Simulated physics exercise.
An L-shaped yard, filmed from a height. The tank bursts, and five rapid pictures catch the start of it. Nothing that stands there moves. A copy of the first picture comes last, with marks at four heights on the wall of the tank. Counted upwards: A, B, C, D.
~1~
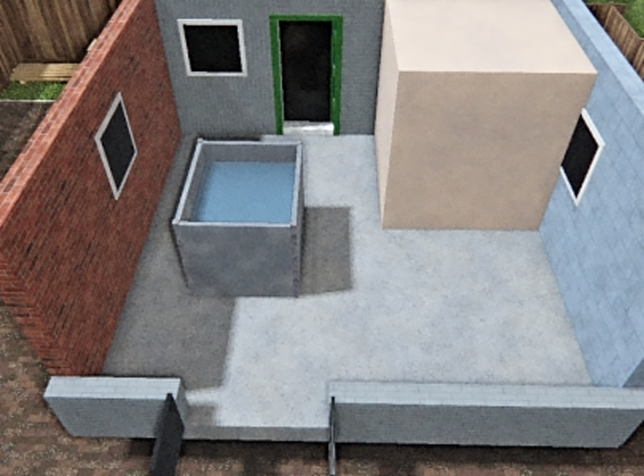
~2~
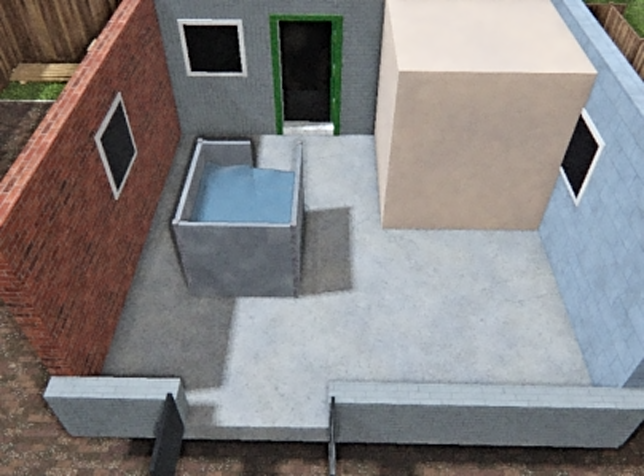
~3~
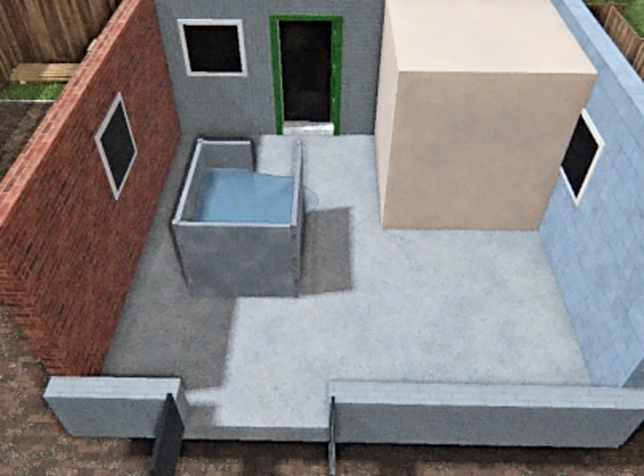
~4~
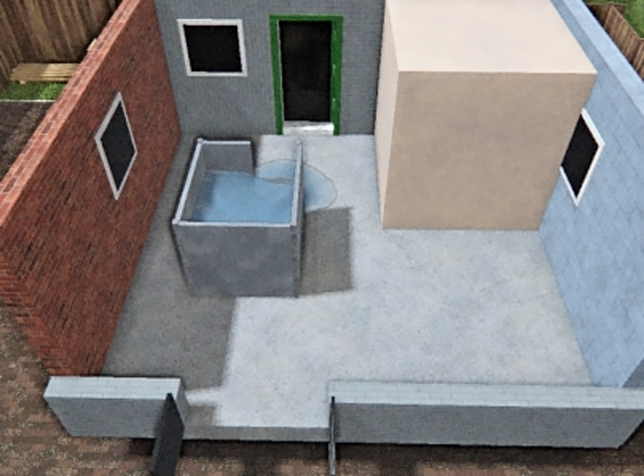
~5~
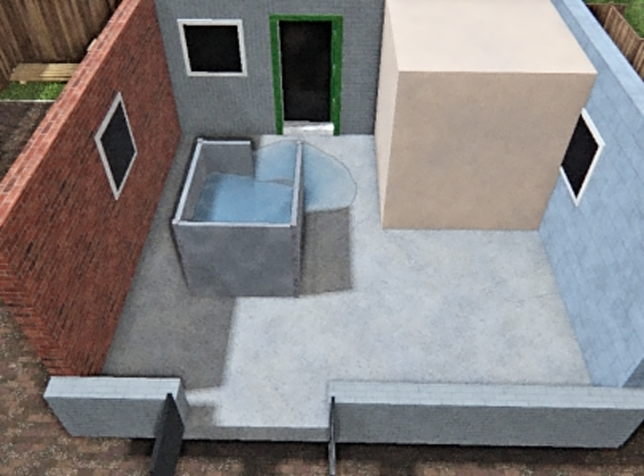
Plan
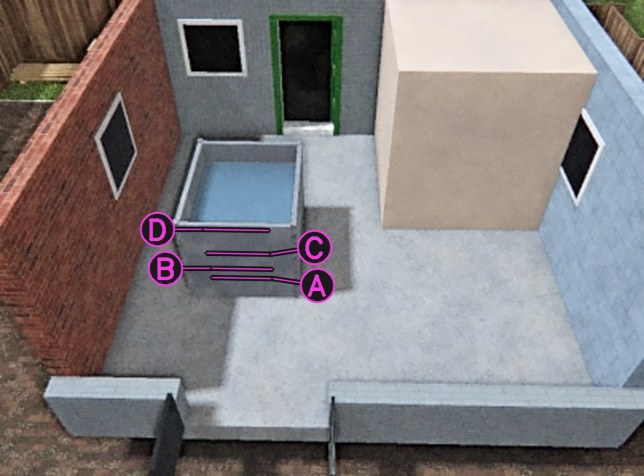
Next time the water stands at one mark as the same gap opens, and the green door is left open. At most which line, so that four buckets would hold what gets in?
A will do.
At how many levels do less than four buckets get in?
One of the four.
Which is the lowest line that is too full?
That would be B.
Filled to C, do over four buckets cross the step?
Yes, that goes wrong.
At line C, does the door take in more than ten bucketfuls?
Yes, it does.
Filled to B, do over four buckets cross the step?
Yes, that goes wrong.
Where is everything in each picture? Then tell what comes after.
Water in the tank at rest, its middle at (245, 197); foot of the green doorway at (308, 135); open gate at (254, 378), in the first frame.
Water covers 1 % of the ground, its front hidden from here, in the second frame.
Water covers 3 % of the ground, its front hidden from here, in the third frame.
Front seen at (330, 190), 7 % of the ground wet, in the fourth frame.
Front seen at (323, 156), 13 % of the ground wet, in the fifth frame.
On the marked copy, A at (242, 278); B at (241, 268); C at (238, 253); D at (235, 229); from the bottom up A, B, C, D.
With A, a bucket or two gets in.
With B, about 9 bucketfuls get in.
With C, dozens of bucketfuls pour in.
With D, dozens of bucketfuls pour in.
